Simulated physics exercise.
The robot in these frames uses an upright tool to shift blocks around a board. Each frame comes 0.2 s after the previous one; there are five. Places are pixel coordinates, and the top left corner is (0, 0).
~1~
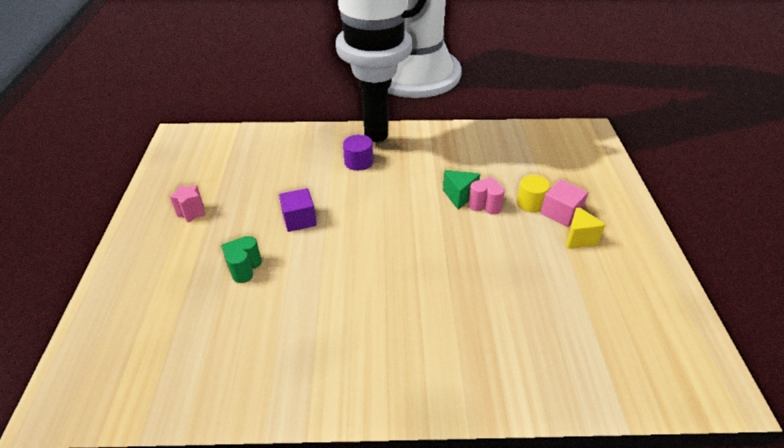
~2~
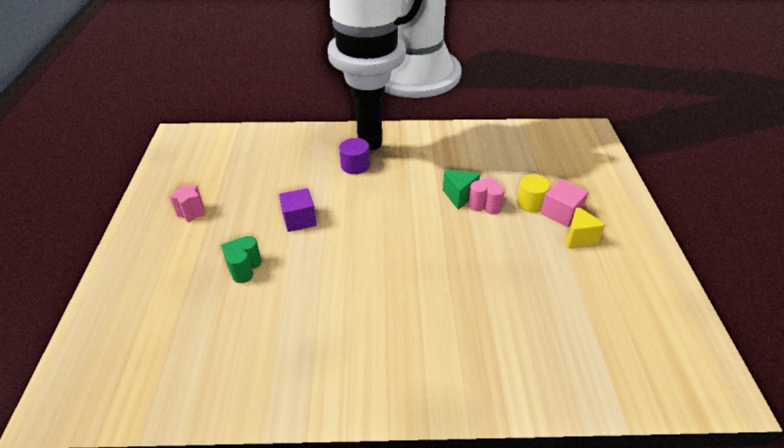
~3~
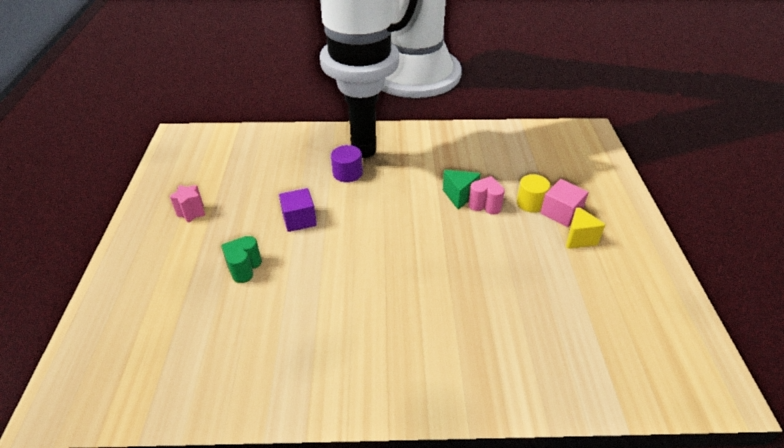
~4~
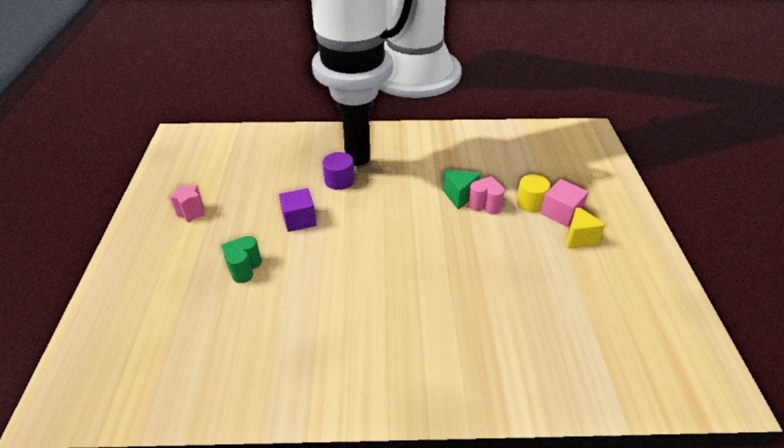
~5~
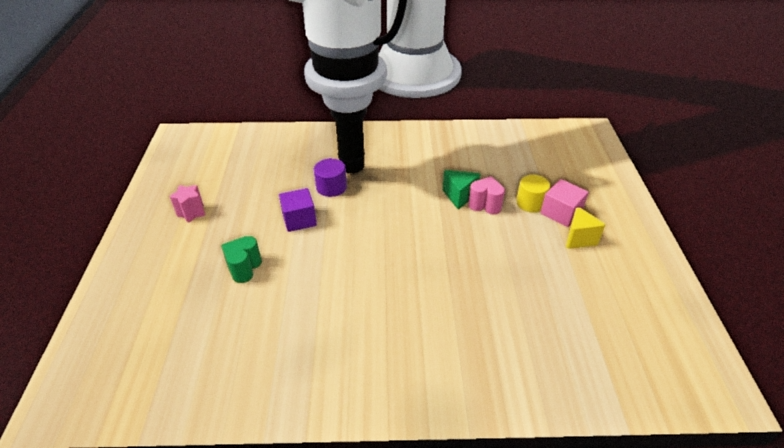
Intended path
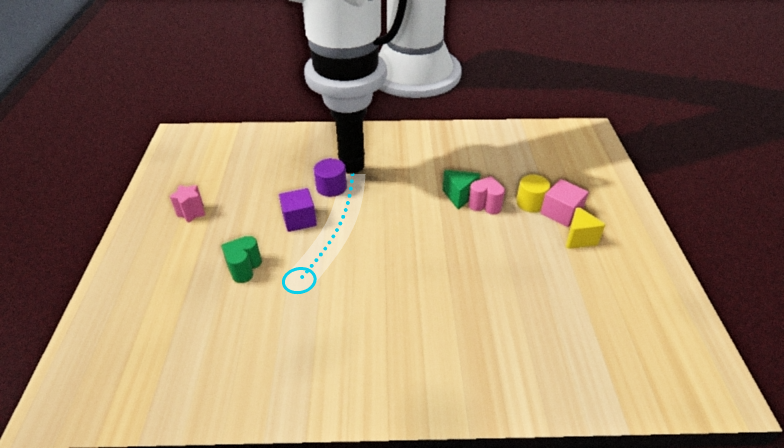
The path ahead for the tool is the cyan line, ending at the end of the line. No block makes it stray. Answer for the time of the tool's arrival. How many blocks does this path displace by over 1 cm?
Going by the path, one block will move.
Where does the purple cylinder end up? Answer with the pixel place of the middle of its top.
It sits at (317, 179).
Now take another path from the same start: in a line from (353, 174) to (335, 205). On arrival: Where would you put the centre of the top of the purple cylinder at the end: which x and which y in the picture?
Put as a pixel place, it's (303, 184).
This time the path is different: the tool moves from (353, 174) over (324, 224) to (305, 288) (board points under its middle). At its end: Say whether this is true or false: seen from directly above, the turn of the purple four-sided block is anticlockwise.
Verdict: True.
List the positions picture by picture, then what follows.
Tip of the tool at (376, 136), middles of tops, purple four-sided block at (296, 199), purple cylinder at (358, 142), in the first picture.
Tool at (370, 144), purple cylinder at (354, 146), in the second picture.
Tool at (364, 152), purple cylinder at (346, 153), in the third picture.
Tool at (358, 159), purple cylinder at (338, 160), in the fourth picture.
Tool at (352, 166), purple four-sided block at (296, 199), purple cylinder at (329, 167), in the fifth picture.
The line goes from (353, 174) via (347, 206) and (330, 242), ending at (299, 280).
On the path given first. One third of the way, tool at (346, 199); purple cylinder at (317, 179).
Two thirds of the way, tool at (329, 235); purple cylinder at (317, 179).
At the end, tool at (298, 273); purple four-sided block unmoved; purple cylinder at (317, 179).
